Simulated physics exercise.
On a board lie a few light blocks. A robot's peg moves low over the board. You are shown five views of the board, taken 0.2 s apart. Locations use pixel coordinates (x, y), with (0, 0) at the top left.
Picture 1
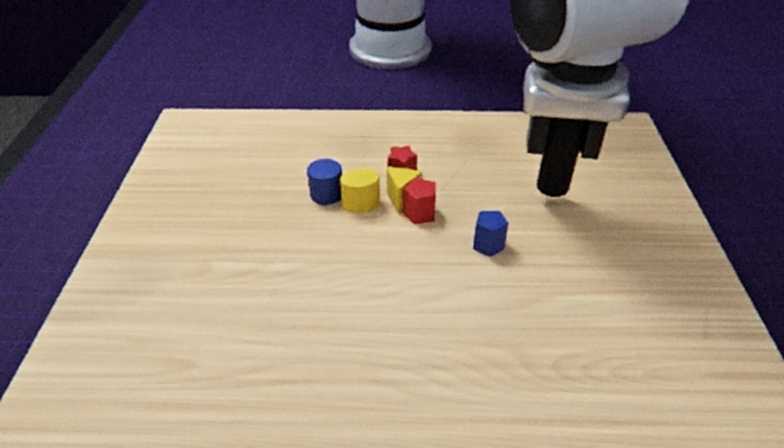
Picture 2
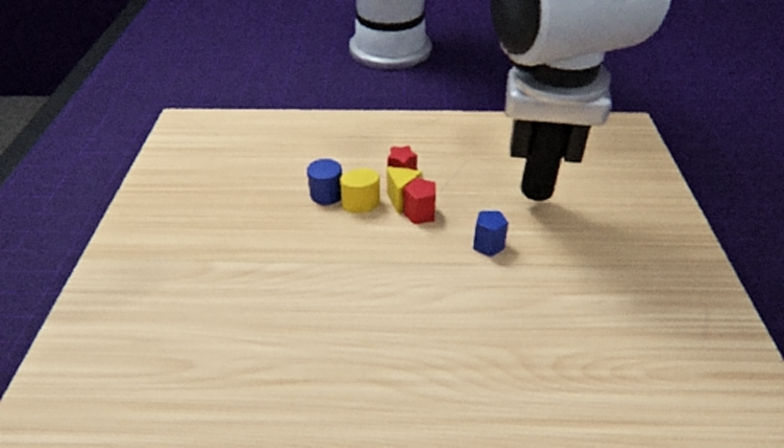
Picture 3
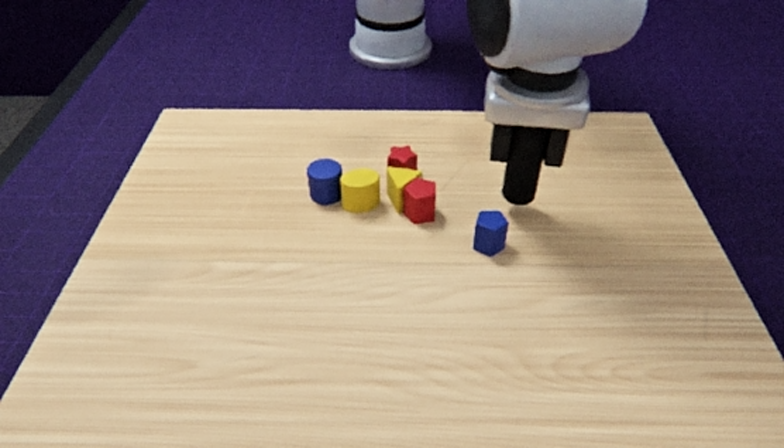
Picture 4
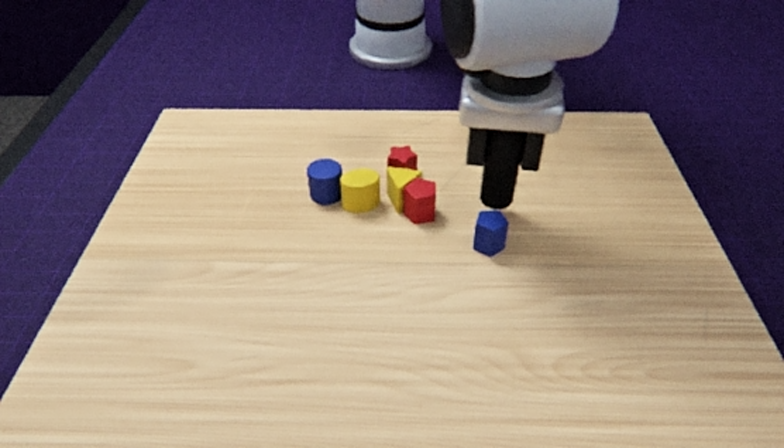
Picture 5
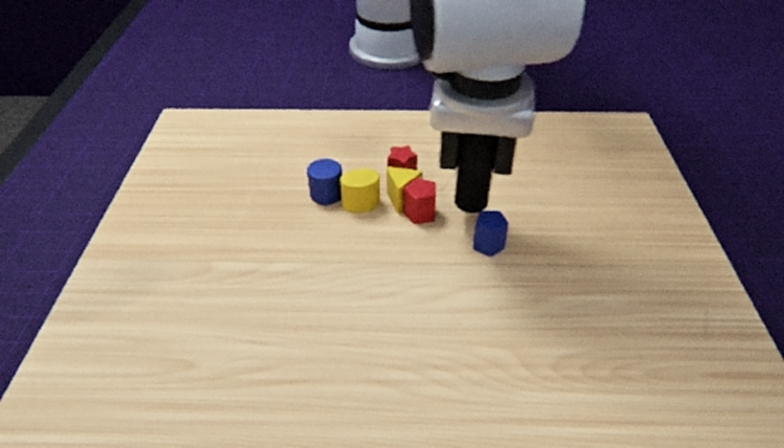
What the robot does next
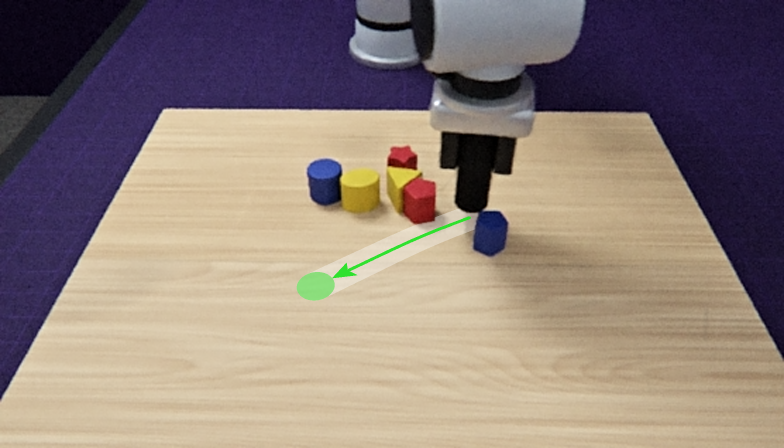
At the start, a robot arm holds a dark peg low over the right side of a wooden board, where small red, yellow and blue blocks lie. The peg moves steadily left, passing behind the blue pentagonal block toward the red one, and none of the blocks move.
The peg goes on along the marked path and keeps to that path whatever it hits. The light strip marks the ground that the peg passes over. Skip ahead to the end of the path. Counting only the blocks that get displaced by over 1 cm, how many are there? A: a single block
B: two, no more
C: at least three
The one that fits is A, a single block.
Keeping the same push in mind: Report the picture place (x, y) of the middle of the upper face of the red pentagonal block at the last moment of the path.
That would be at about pixel (399, 194).
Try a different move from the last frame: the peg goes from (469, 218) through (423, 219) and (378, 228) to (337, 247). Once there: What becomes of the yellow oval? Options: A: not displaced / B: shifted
I choose B.
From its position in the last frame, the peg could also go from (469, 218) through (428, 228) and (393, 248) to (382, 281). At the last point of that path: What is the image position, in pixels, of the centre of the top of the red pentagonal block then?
At pixel (390, 192).
The line goes from (469, 218) by way of (396, 248) to (316, 286).
What follows on the original path. One third of the way, peg at (420, 223); yellow triangle at (398, 174), turned 20° clockwise; red pentagonal block at (402, 193), turned 50° clockwise.
Two thirds of the way, peg at (369, 246); yellow triangle at (398, 174), turned 20° clockwise; red pentagonal block at (399, 194), turned 65° clockwise.
At the end, peg at (314, 272); yellow triangle at (398, 174), turned 20° clockwise; red pentagonal block at (399, 194), turned 65° clockwise; blue pentagonal block unmoved.
